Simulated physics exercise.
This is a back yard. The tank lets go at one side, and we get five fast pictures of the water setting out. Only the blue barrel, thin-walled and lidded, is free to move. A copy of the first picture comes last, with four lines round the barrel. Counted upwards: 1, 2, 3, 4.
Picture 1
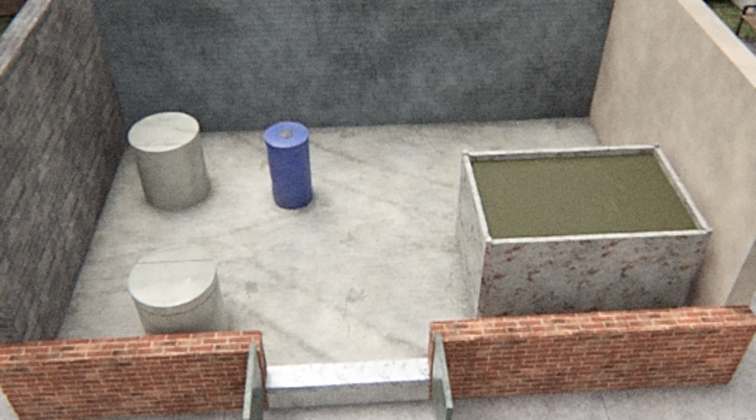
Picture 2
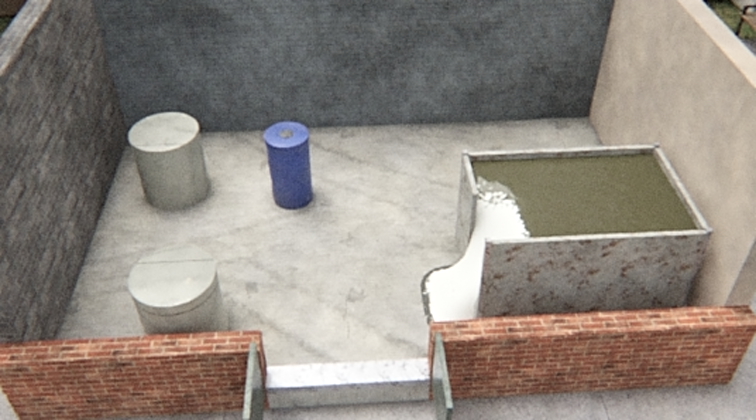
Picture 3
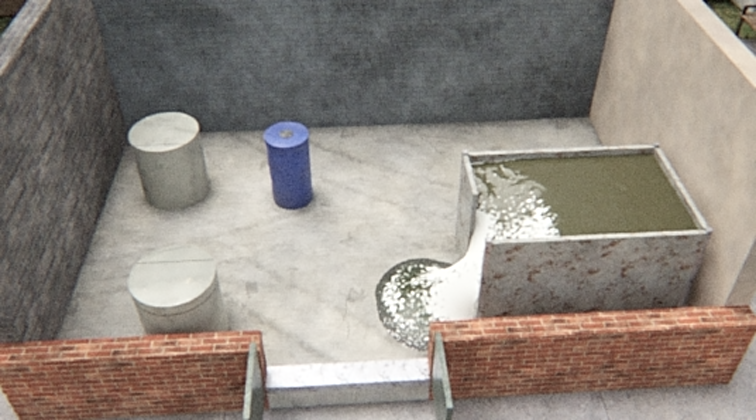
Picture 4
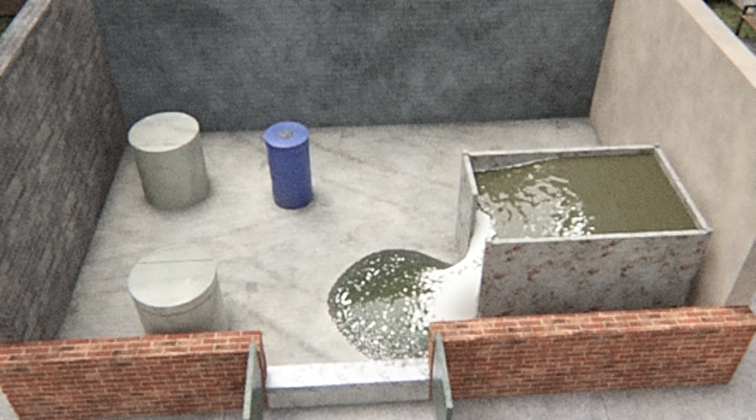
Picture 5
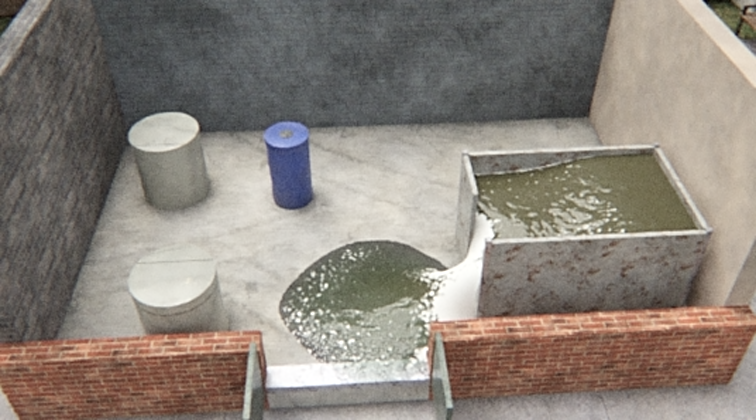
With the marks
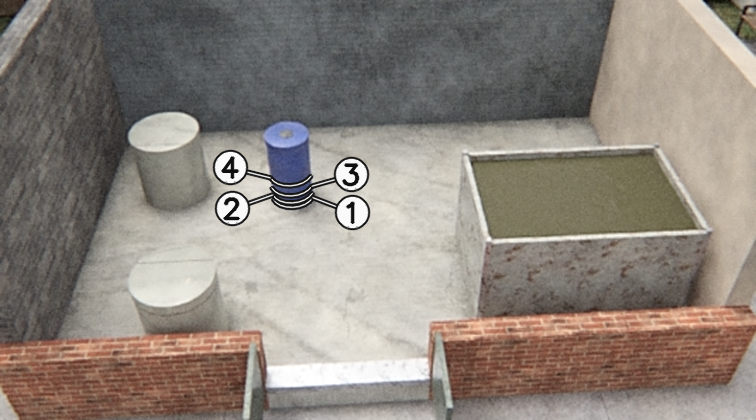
In this clip, murky water pours in a white stream from the front left corner of a full tank in a walled yard, spreading leftward across the ground in a foamy, widening pool while the blue barrel stays still.
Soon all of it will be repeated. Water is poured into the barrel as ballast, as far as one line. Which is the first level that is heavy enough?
Choose 2.
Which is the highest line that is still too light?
Here it is line 1.
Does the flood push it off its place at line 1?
Yes, it does.
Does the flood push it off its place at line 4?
No, not at all.
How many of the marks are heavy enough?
Three of them.
On the marked copy, 1 at (292, 207); 2 at (292, 202); 3 at (291, 195); 4 at (290, 185); from the bottom up 1, 2, 3, 4.
With 1, it is pushed about its own width away.
With 2, it does not move.
With 3, it does not move.
With 4, it does not move.
